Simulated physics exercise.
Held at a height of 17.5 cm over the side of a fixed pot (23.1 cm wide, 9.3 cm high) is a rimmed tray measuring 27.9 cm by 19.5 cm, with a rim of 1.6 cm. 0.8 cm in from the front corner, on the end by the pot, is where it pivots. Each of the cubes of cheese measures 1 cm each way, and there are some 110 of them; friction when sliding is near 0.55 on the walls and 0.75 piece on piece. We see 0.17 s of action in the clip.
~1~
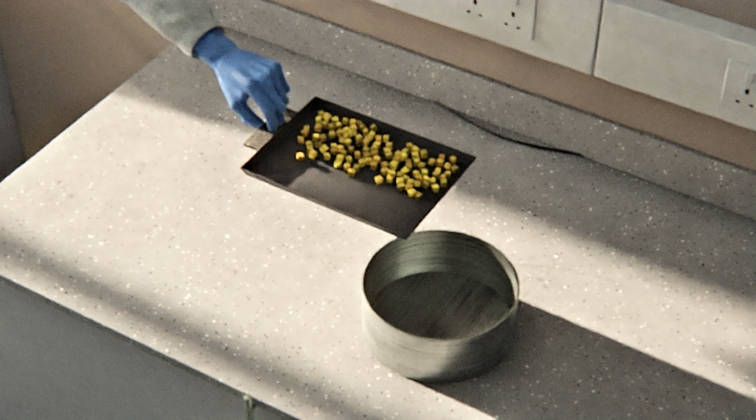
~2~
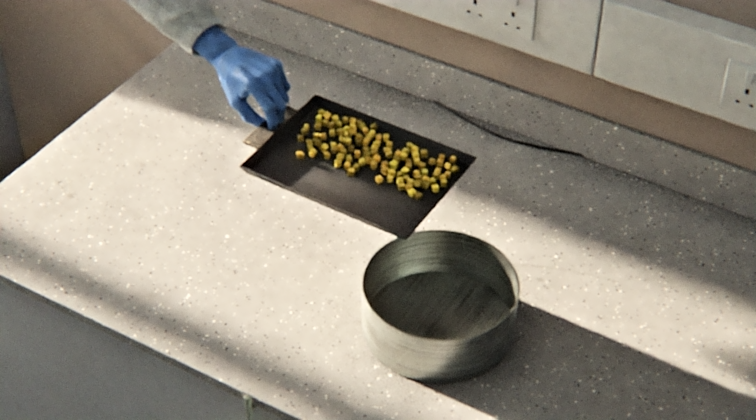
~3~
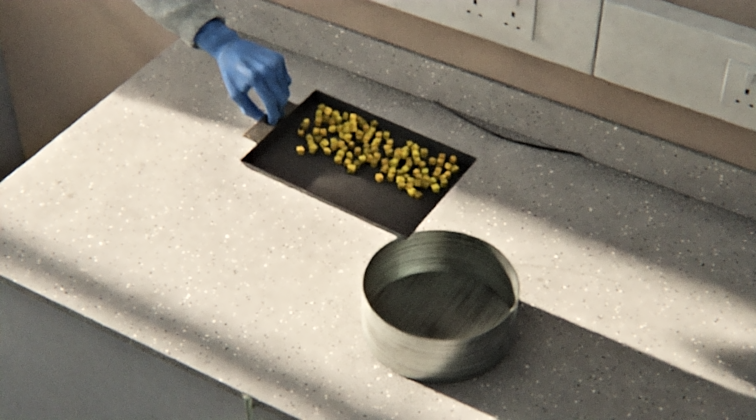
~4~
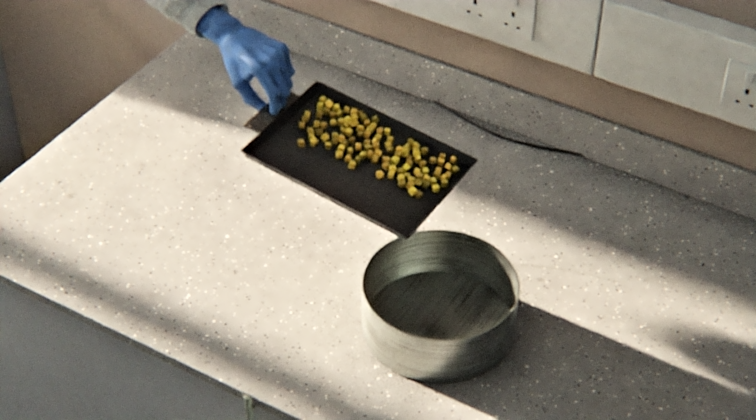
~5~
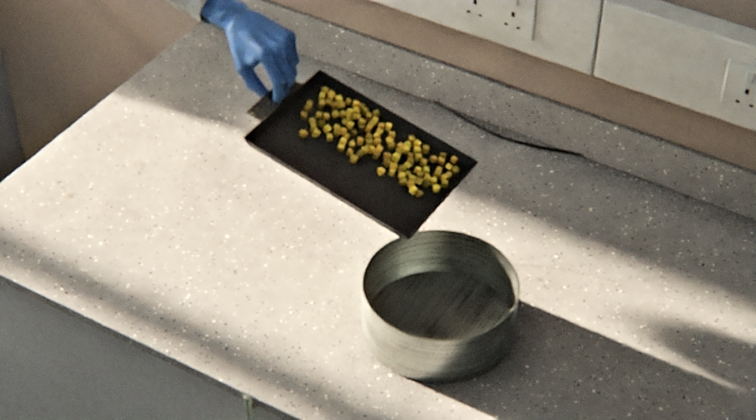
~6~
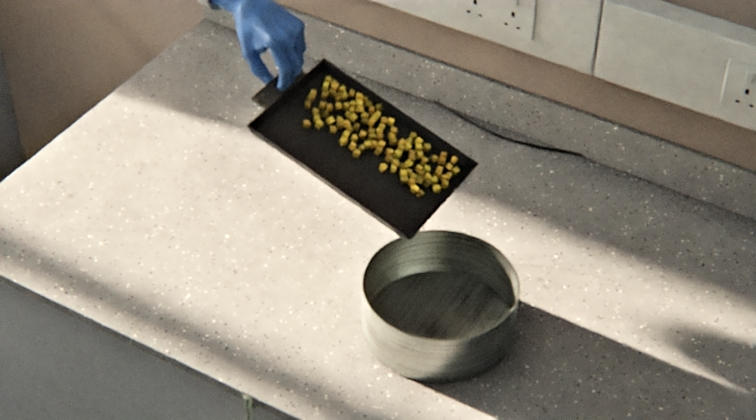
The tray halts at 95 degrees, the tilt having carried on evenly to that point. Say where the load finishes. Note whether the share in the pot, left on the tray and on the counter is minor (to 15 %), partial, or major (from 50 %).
Noted: Pot partial; tray minor; counter major.
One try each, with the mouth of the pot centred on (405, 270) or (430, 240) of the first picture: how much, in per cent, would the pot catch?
I'd say some 20 per cent for the first and some 75 per cent for the second.
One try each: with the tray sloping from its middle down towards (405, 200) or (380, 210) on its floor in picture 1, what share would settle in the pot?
Near 85 and 90 per cent, in that order.
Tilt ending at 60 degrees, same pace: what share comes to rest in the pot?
It would be near 20 per cent.
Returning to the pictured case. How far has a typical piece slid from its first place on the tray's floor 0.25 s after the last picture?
About 3 cm.
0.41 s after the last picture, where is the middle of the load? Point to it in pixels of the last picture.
Roughly pixel (459, 179).
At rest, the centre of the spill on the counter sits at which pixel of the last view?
Somewhere around (516, 267), I'd say.
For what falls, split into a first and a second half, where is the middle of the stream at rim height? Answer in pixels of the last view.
Roughly (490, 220) to begin with, later roughly (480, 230).
Then, 0.25 s after the last picture, tilt 58 degrees; the tray holds 100 %, the pot 0 %.
Then, 0.41 s after the last picture, tilt 83 degrees; the tray holds 90 %, the pot 0 %.
Then, 0.69 s after the last picture, tilt 95 degrees; the tray holds 0 %, the pot 30 %.
In the end, pot 30 %, tray 0 %, counter 70 %.
